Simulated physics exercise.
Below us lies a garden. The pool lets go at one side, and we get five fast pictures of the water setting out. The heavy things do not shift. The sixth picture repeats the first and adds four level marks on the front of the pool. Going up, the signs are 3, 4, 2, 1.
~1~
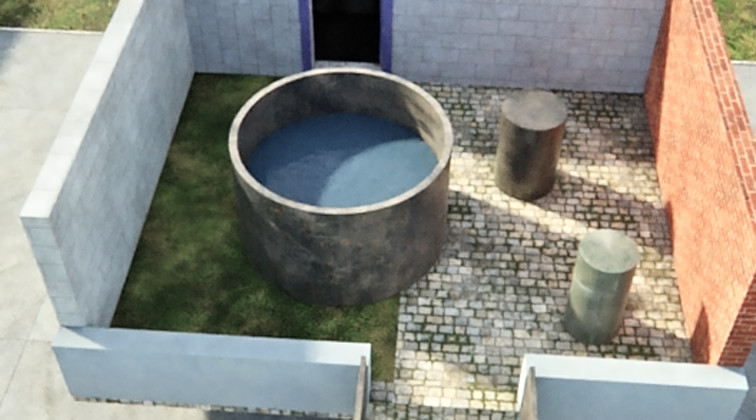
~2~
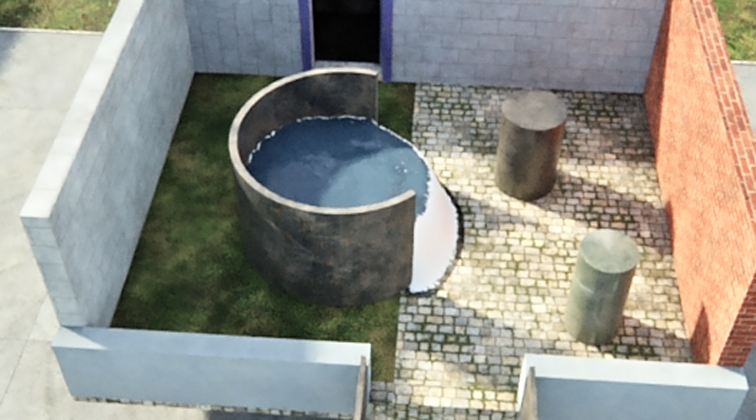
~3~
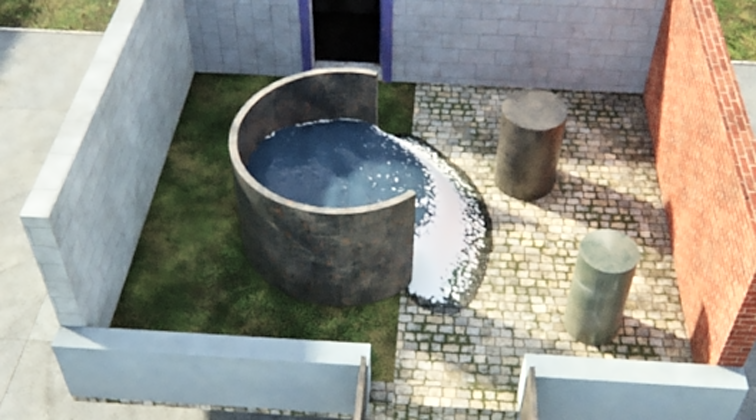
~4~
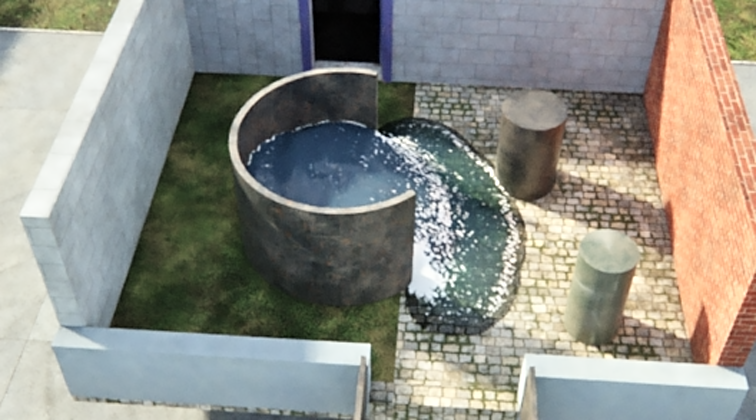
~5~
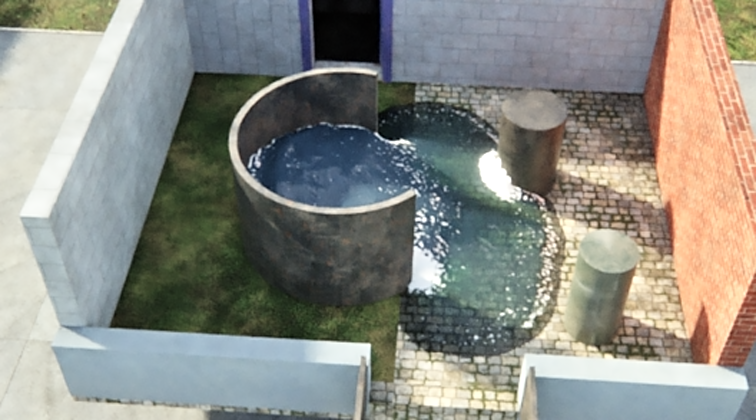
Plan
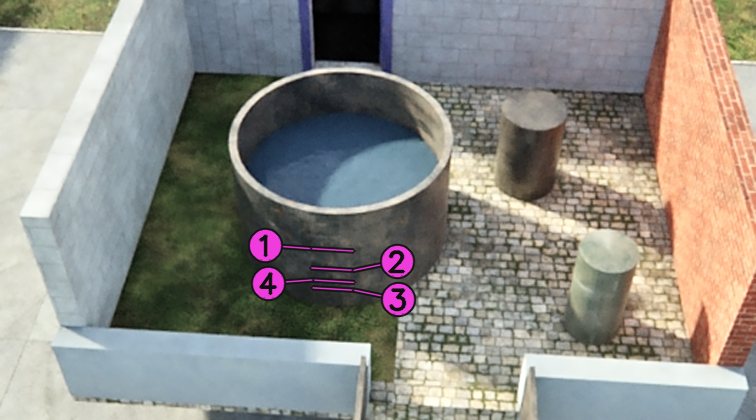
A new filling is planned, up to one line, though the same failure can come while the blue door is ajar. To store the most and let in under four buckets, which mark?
Go for 1.
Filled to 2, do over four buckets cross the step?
No.
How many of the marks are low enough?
All four.
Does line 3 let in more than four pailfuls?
No.
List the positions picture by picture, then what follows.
Water in the pool at rest, its middle at (343, 176); foot of the blue doorway at (348, 79); open gate at (448, 346), in the first frame.
In the second frame, 3 % of the ground under water, visible out to (415, 288).
In the third frame, 7 % of the ground under water, visible out to (456, 298).
In the fourth frame, 13 % of the ground under water, visible out to (444, 305).
In the fifth frame, 21 % of the ground under water, visible out to (509, 309).
In magenta, 1 at (331, 249); 2 at (332, 269); 3 at (333, 289); 4 at (333, 281); from the bottom up 3, 4, 2, 1.
Choosing 1, a splash gets over, under a bucket.
Choosing 2, nothing gets over.
Choosing 3, nothing gets over.
Choosing 4, nothing gets over.
